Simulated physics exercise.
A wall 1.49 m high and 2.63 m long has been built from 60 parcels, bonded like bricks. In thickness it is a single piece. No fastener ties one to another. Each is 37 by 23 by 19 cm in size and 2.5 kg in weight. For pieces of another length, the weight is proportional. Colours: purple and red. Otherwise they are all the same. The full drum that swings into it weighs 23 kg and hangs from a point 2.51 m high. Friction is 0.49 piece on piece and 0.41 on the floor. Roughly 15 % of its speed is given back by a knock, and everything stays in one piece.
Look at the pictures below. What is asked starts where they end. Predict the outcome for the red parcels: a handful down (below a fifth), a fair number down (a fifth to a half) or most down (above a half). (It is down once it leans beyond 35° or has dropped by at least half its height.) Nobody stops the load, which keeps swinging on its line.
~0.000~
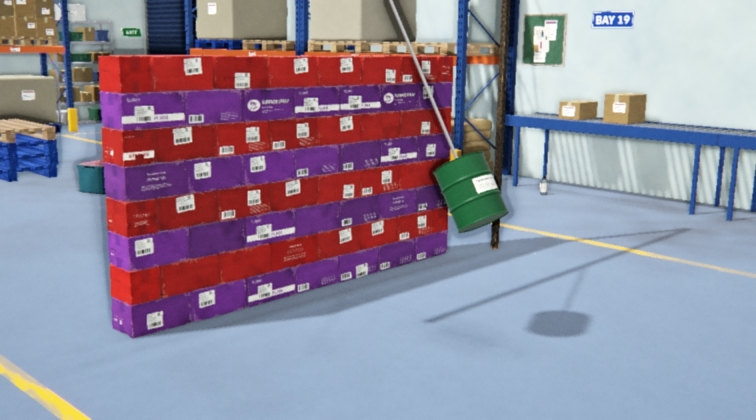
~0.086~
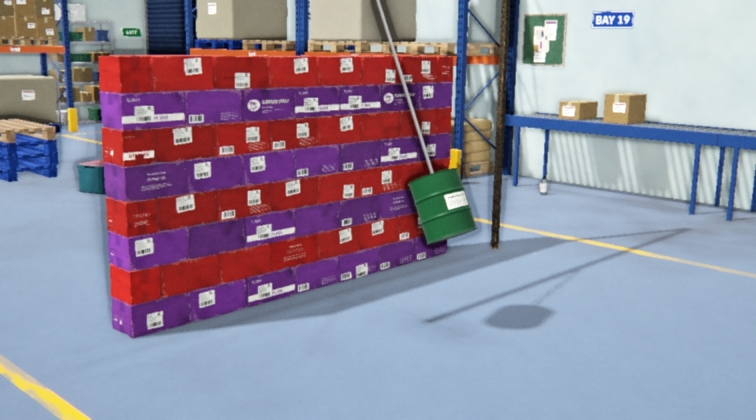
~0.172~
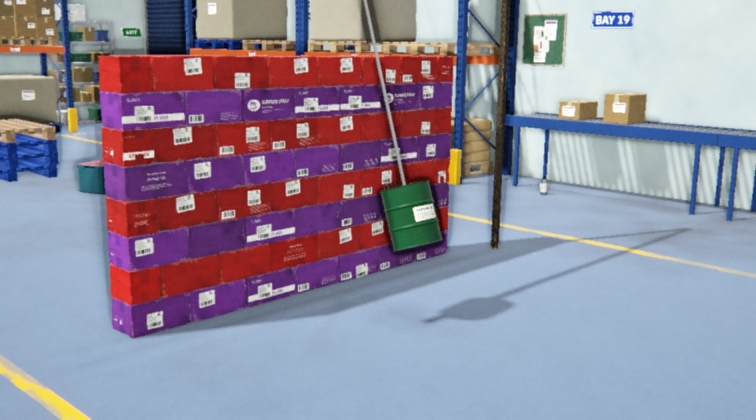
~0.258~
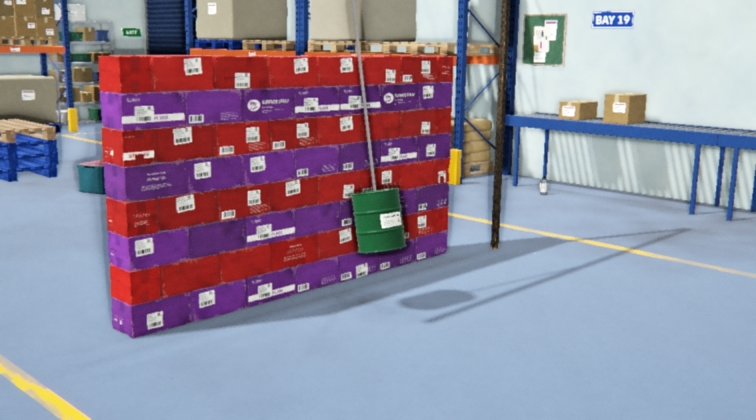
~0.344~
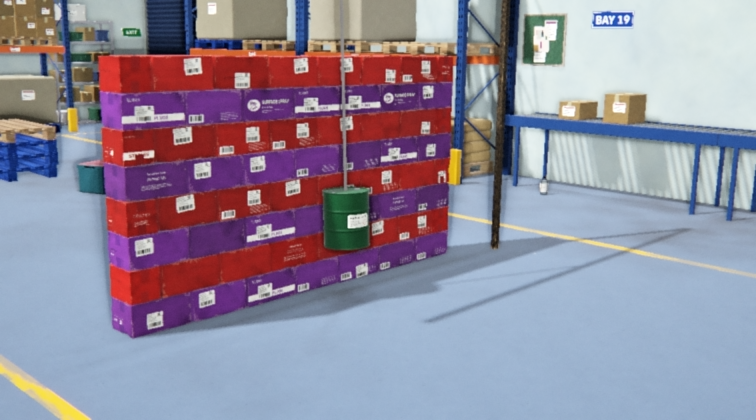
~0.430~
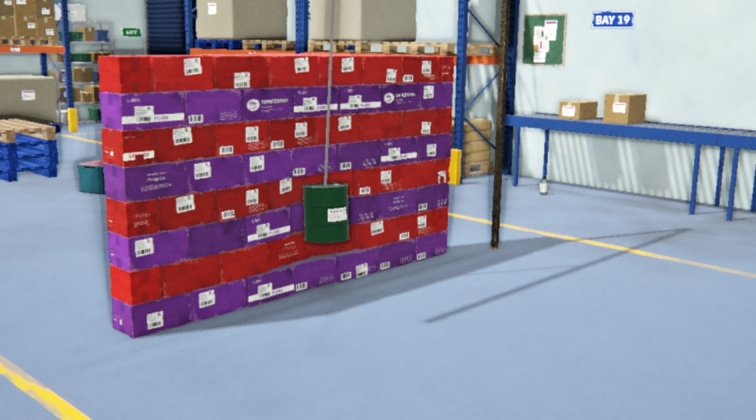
A handful down, below a fifth.
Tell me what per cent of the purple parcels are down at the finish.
The purple group ends with 0% down.
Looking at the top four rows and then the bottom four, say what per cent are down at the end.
Top: 0%, bottom: 0%.
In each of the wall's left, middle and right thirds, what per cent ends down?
Per cent - left 0, middle 0, right 0.
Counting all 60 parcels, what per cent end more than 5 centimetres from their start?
The answer is 25 percent.
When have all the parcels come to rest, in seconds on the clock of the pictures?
That is at about 2.0 s.
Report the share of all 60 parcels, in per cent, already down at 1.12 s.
0 percent by then.
After 0.54 s, line 7° past plumb; none of the 32 red parcels down (0 of 60 in all colours); top red parcel unmoved; top purple parcel 15 mm from its place.
After 1.12 s, line 3° past plumb; none of the 32 red parcels down (0 of 60 in all colours); top red parcel 25 mm from its place.
In the end (2.0 s), line 9° before plumb; none of the 32 red parcels down (0 of 60 in all colours); top red parcel unmoved; top purple parcel 15 mm from its place. That is 0 per cent. From the last view, middles, top red parcel near (408, 69), top purple parcel near (144, 109).
